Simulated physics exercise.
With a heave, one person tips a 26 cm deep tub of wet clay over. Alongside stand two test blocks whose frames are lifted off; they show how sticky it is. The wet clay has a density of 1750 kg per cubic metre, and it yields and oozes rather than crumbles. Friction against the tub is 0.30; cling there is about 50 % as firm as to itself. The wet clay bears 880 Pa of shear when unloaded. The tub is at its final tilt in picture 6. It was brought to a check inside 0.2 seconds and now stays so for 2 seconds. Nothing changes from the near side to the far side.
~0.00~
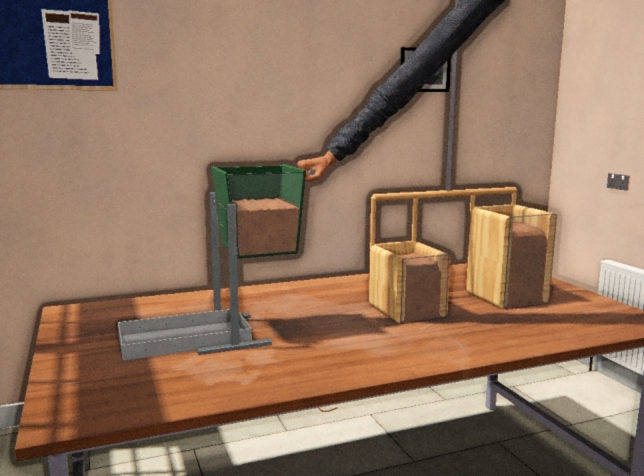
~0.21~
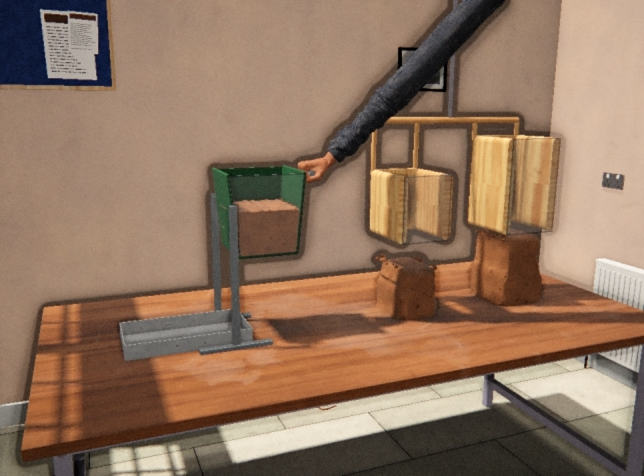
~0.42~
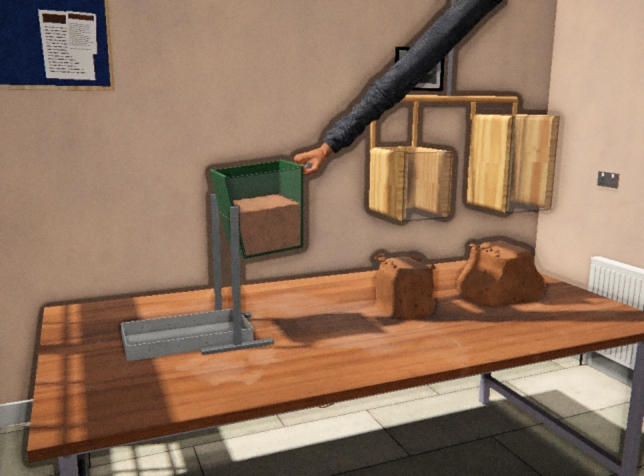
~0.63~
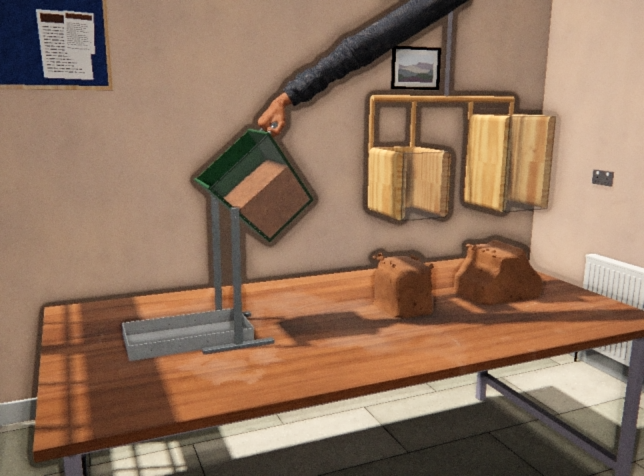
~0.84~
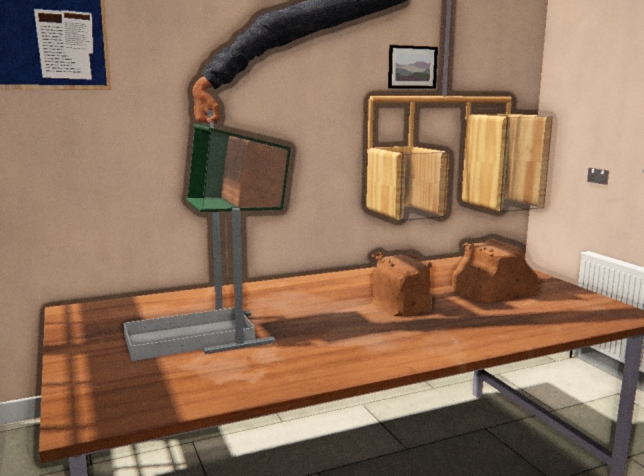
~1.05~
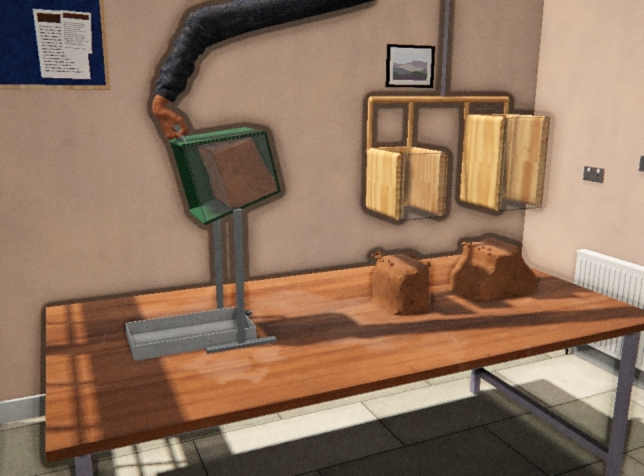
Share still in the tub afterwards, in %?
43 %.
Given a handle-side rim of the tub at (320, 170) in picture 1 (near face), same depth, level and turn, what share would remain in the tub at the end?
Then near 40 % stays in the tub.
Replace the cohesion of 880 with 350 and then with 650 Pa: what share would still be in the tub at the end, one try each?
35 %, then 35 %.
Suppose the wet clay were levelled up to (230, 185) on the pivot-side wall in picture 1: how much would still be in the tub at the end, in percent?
I'd say close to 30 % stays in the tub.
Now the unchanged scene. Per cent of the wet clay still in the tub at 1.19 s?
The tub holds around 100 % of the load then.
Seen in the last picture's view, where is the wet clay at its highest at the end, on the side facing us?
I'd say it peaks at roughly (242, 175) in the last picture.
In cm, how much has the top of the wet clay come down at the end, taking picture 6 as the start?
Roughly 11 cm.
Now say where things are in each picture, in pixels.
Handle-side rim at (303, 172), tilt 0 degrees; top of the wet clay at (238, 210); blocks stand 19 cm, 30 cm (left to right), in the first frame.
Handle-side rim at (304, 173), tilt 0 degrees; top of the wet clay at (239, 212); blocks stand 19 cm, 27 cm (left to right), in the second frame.
Handle-side rim at (301, 167), tilt 6 degrees; top of the wet clay at (296, 204); blocks stand 19 cm, 21 cm (left to right), in the third frame.
Handle-side rim at (267, 135), tilt 40 degrees; top of the wet clay at (285, 168); blocks stand 19 cm, 21 cm (left to right), in the fourth frame.
Handle-side rim at (210, 131), tilt 82 degrees; top of the wet clay at (250, 142); blocks stand 19 cm, 21 cm (left to right), in the fifth frame.
Handle-side rim at (183, 148), tilt 103 degrees; top of the wet clay at (250, 140); blocks stand 19 cm, 21 cm (left to right), in the sixth frame.
After 1.19 s, the tub is at 103 degrees and holds 100 %.
After 1.36 s, the tub is at 103 degrees and holds 75 %.
After 1.53 s, the tub is at 103 degrees and holds 43 %.
After 1.70 s, the tub is at 103 degrees and holds 43 %.
After 3.05 s, at the end, the tub is at 103 degrees and holds 43 %.
